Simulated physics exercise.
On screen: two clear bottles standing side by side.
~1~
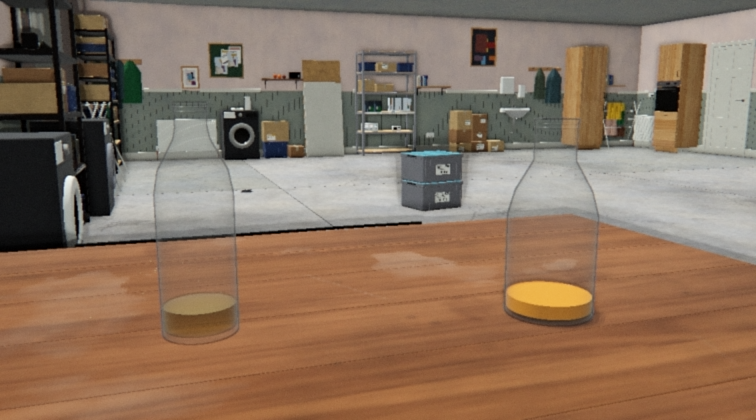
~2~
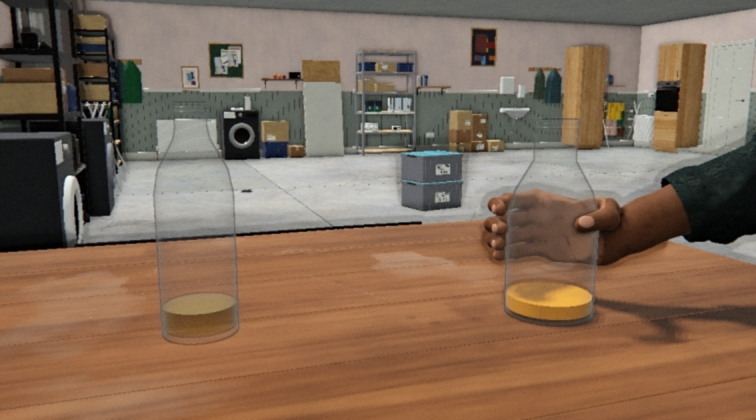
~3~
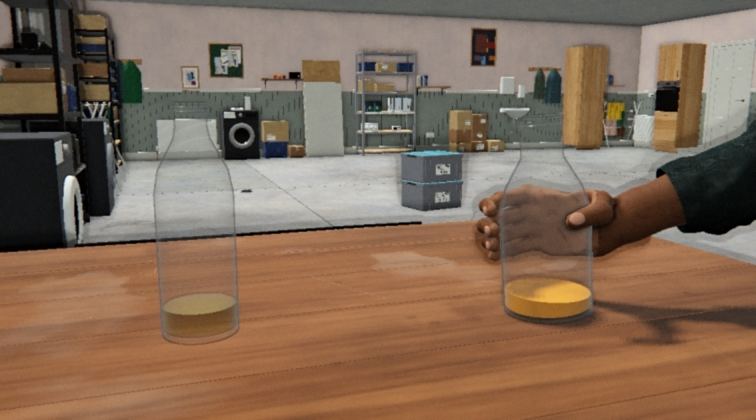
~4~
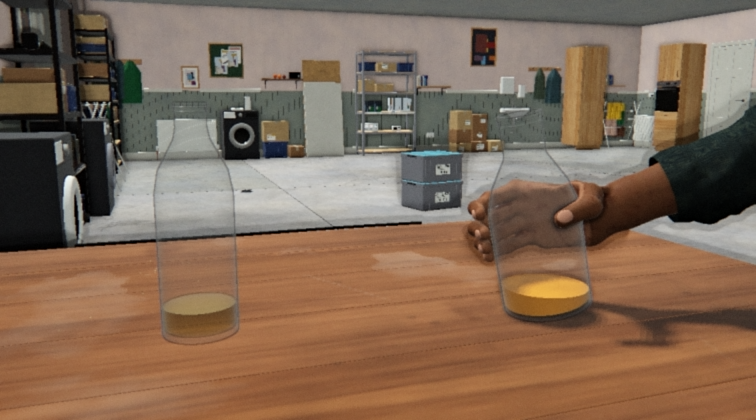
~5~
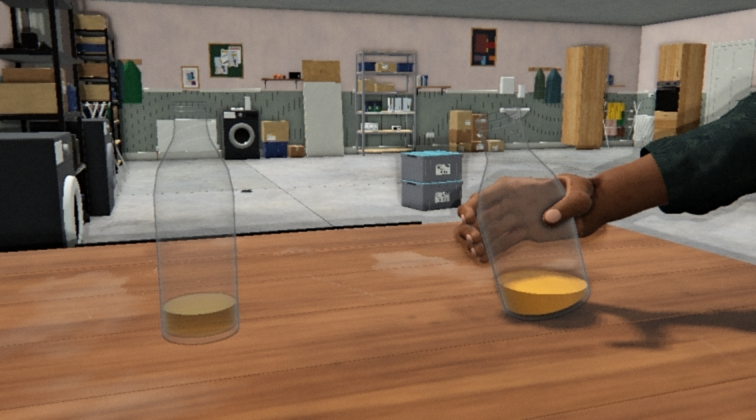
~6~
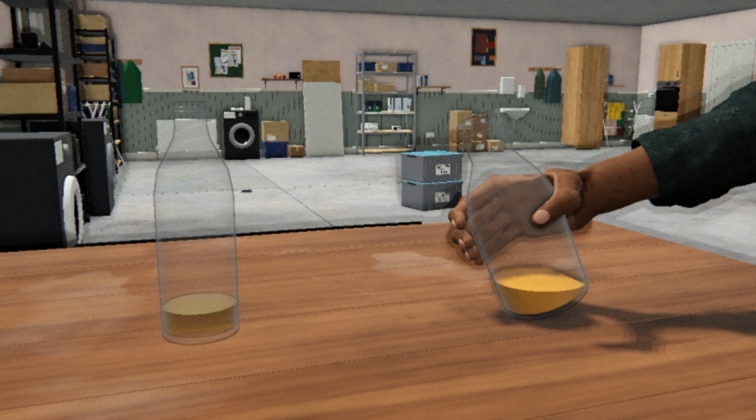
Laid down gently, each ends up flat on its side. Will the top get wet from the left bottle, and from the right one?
Left bottle: No, the top stays dry there; right bottle: No, the top stays dry there.
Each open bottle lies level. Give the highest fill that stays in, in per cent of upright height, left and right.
22 %, then 16 %.
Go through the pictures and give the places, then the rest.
Both stand upright; right bottle (552, 214) nearly empty, open; left bottle (195, 216) nearly empty, open, in the first picture.
A hand takes the right bottle; right bottle nearly empty, surface at (548, 294); left bottle nearly empty, surface at (199, 304), in the second picture.
The right bottle tips; right bottle (544, 211) nearly empty; left bottle (195, 216) nearly empty, in the third picture.
The right bottle tips; right bottle nearly empty, surface at (545, 287); left bottle nearly empty, surface at (199, 304), in the fourth picture.
The right bottle tips; right bottle (522, 207) nearly empty; left bottle (195, 216) nearly empty, in the fifth picture.
The right bottle tips; right bottle (512, 208) tipped 25°, open; left bottle nearly empty, surface at (199, 304), open, in the sixth picture.
Shortly, the right bottle is nearly down; right bottle, no leak.
Then, the right bottle lies flat; right bottle, no leak.
At the finish, both lie flat; right bottle, no leak; left bottle, no leak.
